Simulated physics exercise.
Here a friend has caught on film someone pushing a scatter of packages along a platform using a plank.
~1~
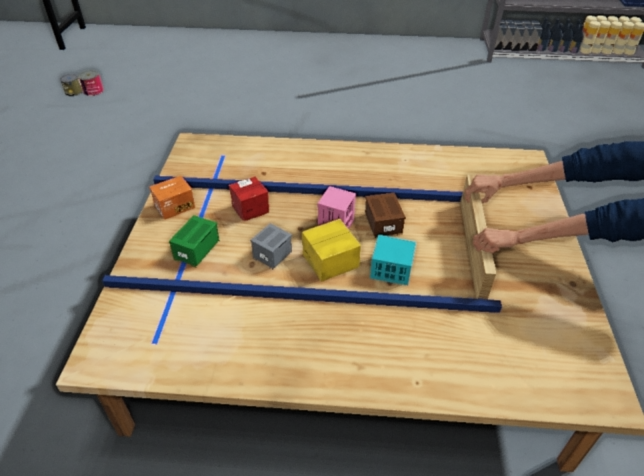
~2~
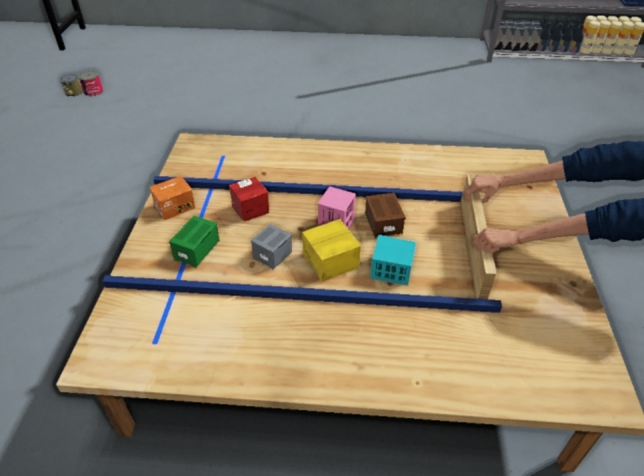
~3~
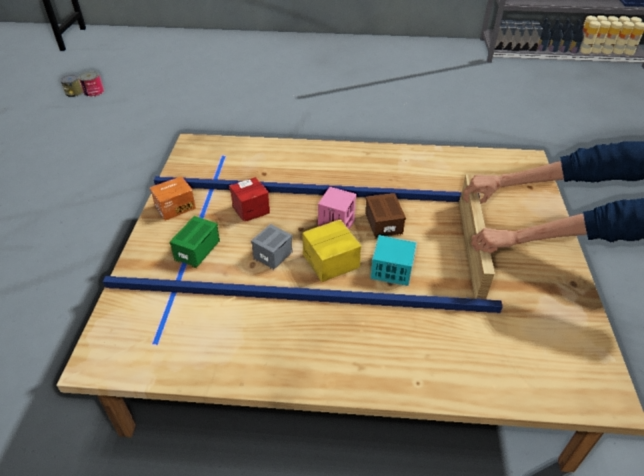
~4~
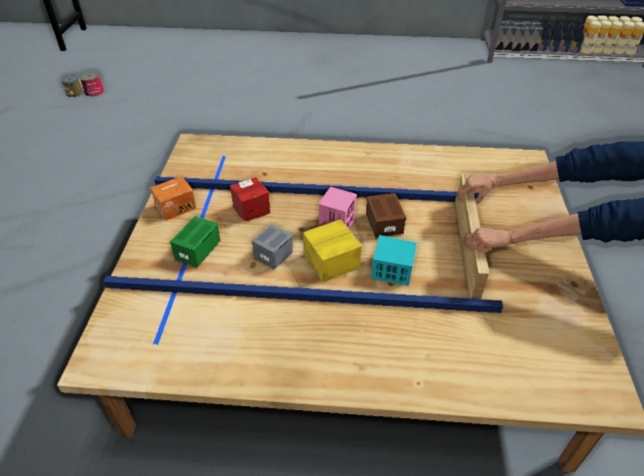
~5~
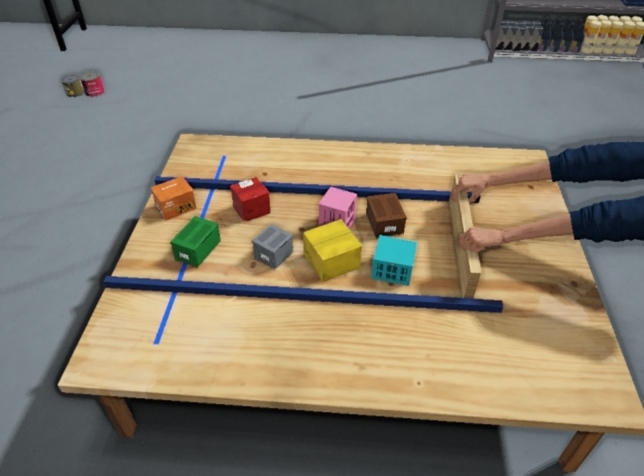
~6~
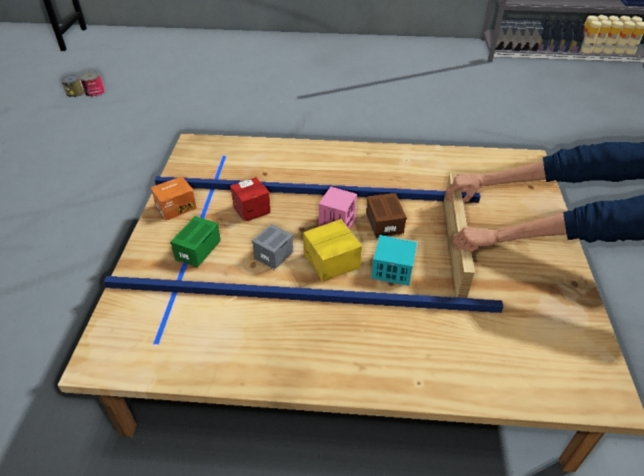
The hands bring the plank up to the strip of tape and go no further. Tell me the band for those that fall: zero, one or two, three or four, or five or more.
The ones that plunge will number three or four.
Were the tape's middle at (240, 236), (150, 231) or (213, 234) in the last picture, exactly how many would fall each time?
Counts per try, in order: 1 / 7 / 2.
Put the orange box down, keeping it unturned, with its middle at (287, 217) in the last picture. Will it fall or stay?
Starting there, it falls away.
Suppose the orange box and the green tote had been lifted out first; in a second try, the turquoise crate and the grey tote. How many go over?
Result: 1 in the first case, with 1 in the second.
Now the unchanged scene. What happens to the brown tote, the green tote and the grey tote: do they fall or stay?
Here's how it goes: The brown tote keeps its spot, the green tote topples off, the grey tote topples off.
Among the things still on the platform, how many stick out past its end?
It would come to 1.
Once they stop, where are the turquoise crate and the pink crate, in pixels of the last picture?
They end up close to (166, 249) and (155, 205).
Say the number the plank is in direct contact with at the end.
That number would be 2.
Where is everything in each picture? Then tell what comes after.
Orange box (173, 198); green tote (195, 241); red parcel (250, 199); plank (476, 234); tape (195, 233), in the first picture.
Green tote (195, 241); grey tote (272, 247), in the second picture.
Red parcel (250, 200); plank (475, 234), in the third picture.
Orange box (174, 198); yellow box (332, 250), in the fourth picture.
Green tote (197, 242); turquoise crate (394, 260), in the fifth picture.
Orange box (174, 198); green tote (197, 242); red parcel (251, 200); plank (457, 233); tape (196, 233), in the sixth picture.
Soon after, none off yet; orange box at rest near (174, 198); green tote at rest near (197, 242); red parcel at rest near (251, 200).
After that, none off yet; orange box at rest near (174, 198); green tote displaced a little near (184, 241); red parcel displaced a little near (245, 197).
And then, none off yet; orange box at rest near (174, 198); green tote displaced well along near (119, 238); red parcel displaced about its own width near (211, 188).
In the end, the number that fall off is three or four; gone, grey tote, green tote and orange box.
